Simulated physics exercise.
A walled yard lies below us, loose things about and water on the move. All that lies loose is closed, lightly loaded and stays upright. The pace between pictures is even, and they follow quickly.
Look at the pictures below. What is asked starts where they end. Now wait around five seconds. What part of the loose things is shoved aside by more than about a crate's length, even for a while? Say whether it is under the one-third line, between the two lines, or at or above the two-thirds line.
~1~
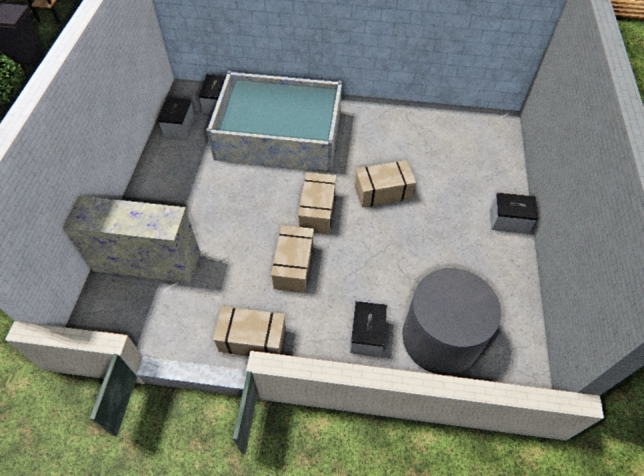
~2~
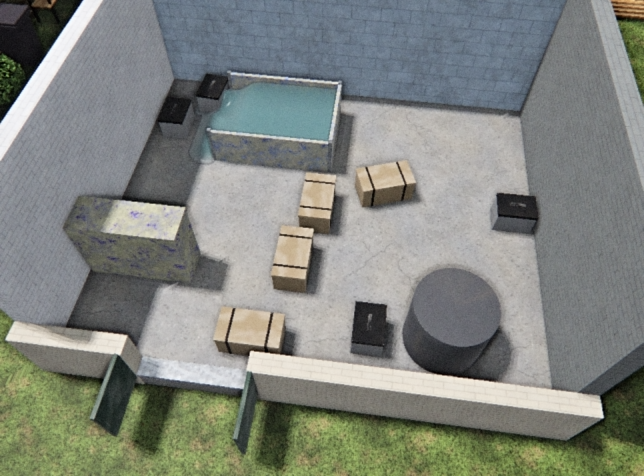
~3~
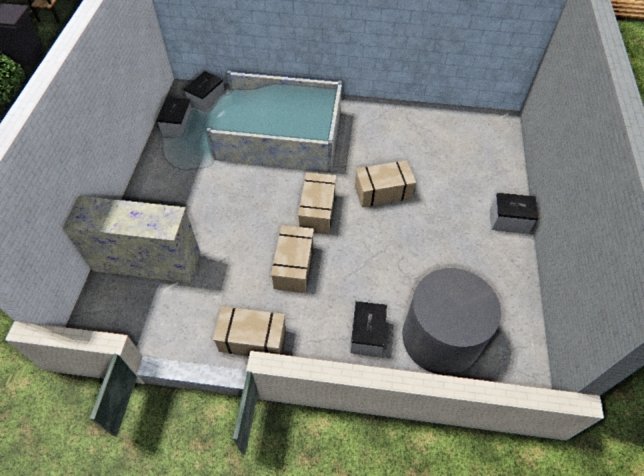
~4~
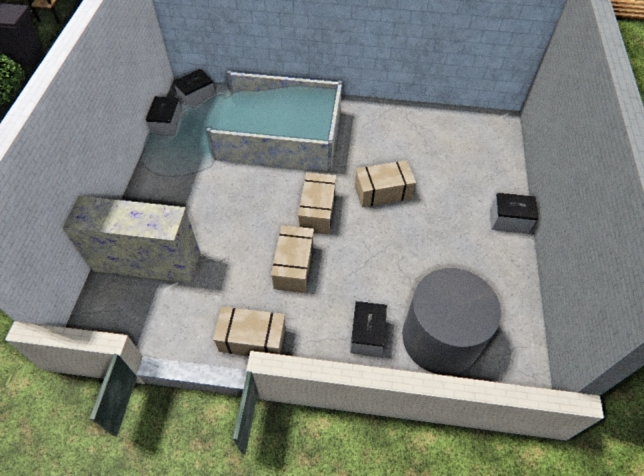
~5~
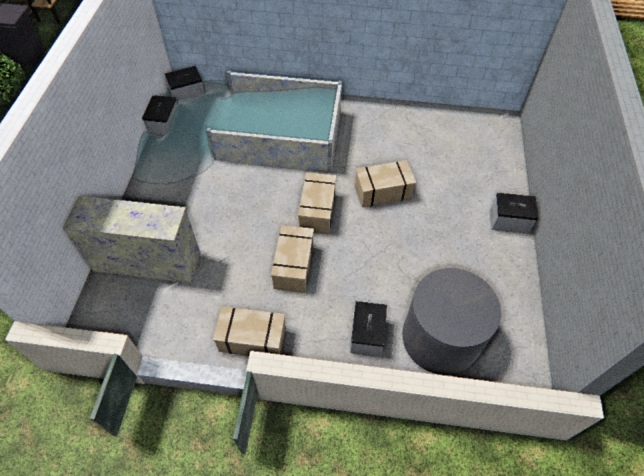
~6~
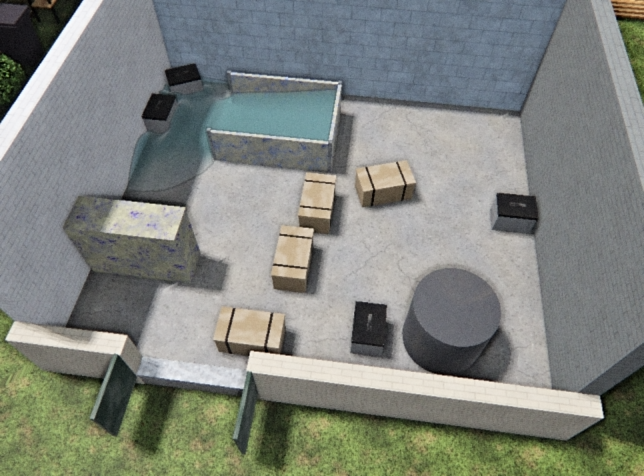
It is between the two lines.
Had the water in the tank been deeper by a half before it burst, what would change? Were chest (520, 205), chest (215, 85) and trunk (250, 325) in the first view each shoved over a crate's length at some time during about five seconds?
In the order you named them: Stayed within the threshold, went past the threshold, stayed within the threshold.
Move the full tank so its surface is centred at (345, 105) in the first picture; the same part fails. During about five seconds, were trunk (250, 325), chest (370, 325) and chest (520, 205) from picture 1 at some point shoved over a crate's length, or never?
The three, one by one: Short of that, short of that and short of that.
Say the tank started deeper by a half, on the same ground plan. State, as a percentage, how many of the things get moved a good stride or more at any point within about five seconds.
Share moved: Approx. 60 percent.
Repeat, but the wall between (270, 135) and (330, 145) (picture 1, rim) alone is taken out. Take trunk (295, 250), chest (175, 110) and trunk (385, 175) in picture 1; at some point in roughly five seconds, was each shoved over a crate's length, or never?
In the order asked: Goes the distance, then never gets that far, then never gets that far.
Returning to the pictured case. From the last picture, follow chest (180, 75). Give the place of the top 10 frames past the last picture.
It should end up around (216, 72).
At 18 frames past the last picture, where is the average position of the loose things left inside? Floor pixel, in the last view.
Around pixel (325, 230).
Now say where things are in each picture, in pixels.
The first frame shows a chest at (214, 86), on the bottom; a chest at (174, 109) rests on the ground; 0 of 8 have shifted.
The second frame shows a chest at (212, 85), on the bottom, close to its start; a chest at (174, 109) rests on the ground; 0 of 8 have shifted.
The third frame shows a chest at (203, 84) rests on the ground, close to its start; a chest at (173, 109), on the bottom; 1 of 8 have shifted.
The fourth frame shows a chest at (193, 81) rests on the ground, a stride from its start; a chest at (162, 108), on the bottom, close to its start; 2 of 8 have shifted.
The fifth frame shows a chest at (183, 76) rests on the ground, a stride from its start; a chest at (159, 108) rests on the ground, close to its start; 2 of 8 have shifted.
The sixth frame shows a chest at (182, 74) rests on the ground, a stride from its start; a chest at (158, 106), on the bottom, close to its start; 2 of 8 have shifted.
A moment on, 1 of 8 are well off their spots; 2 afloat.
Next, 1 of 8 are well off their spots; 2 afloat.
Later, 2 of 8 are well off their spots; 1 afloat.
In the end, 3 of 8 are well off their spots, and 4 have been at some point; 0 afloat.
